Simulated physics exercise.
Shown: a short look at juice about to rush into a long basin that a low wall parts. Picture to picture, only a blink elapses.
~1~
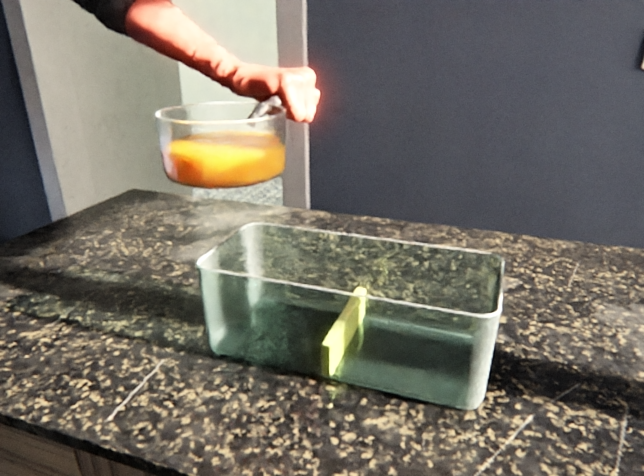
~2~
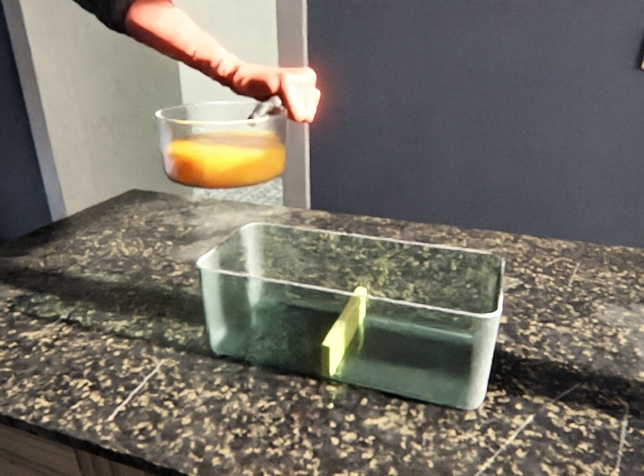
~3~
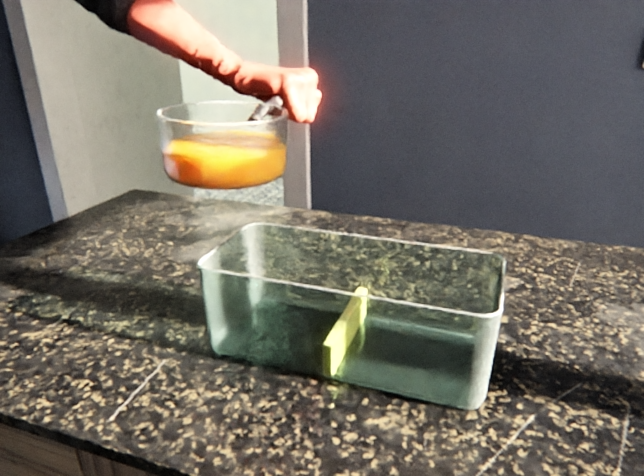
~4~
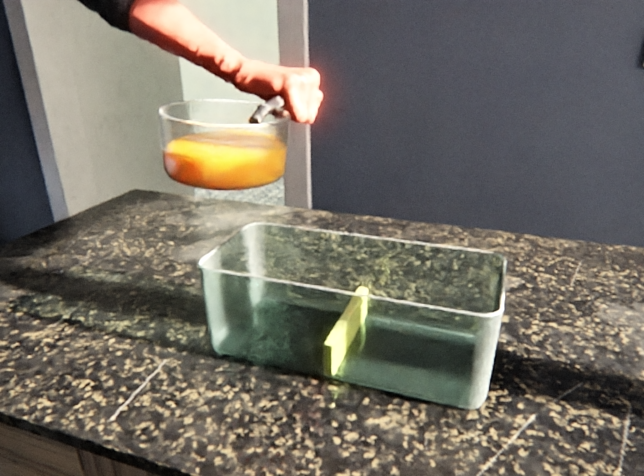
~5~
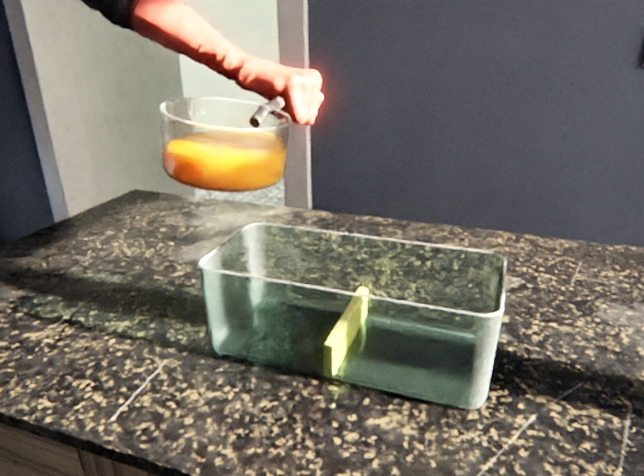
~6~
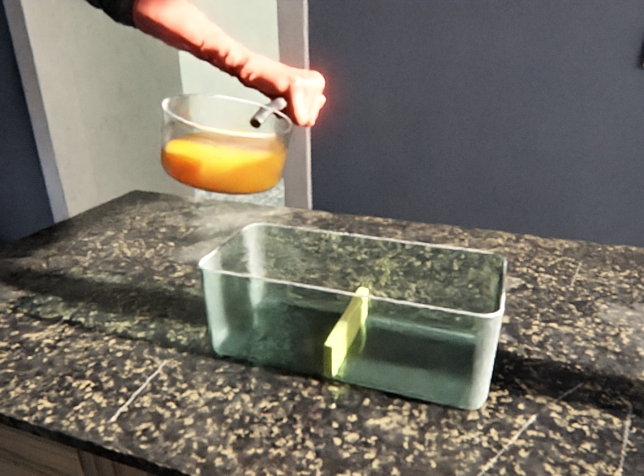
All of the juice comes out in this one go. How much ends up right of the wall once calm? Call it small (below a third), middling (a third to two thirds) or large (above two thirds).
Small.
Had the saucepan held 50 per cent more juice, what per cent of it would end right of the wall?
About 30 in a hundred.
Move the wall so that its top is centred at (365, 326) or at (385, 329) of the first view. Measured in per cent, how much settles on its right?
The first placement gives around 10 percent, the second 10 percent.
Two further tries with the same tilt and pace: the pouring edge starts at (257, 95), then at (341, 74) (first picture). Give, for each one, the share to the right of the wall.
First some 5, then 90 per cent.
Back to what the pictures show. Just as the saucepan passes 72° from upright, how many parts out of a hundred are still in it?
Around 60 percent remains.
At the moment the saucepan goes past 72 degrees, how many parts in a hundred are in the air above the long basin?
Some 30 per cent, I'd say.
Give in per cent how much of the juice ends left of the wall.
Around 95 %.
A moment on, the saucepan is tipped part way and 62 per cent is still to pour, 7 is left of the wall and 0 right of it.
Next, the saucepan is tipped right over and 10 per cent is still to pour, 77 is left of the wall and 2 right of it.
Then the saucepan is tipped right over and 0 per cent is still to pour, 95 is left of the wall and 4 right of it.
Later the saucepan is tipped right over and 0 per cent is still to pour, 95 is left of the wall and 4 right of it.
Finally, 95 per cent lies left of the wall, 4 right of it and 1 outside.
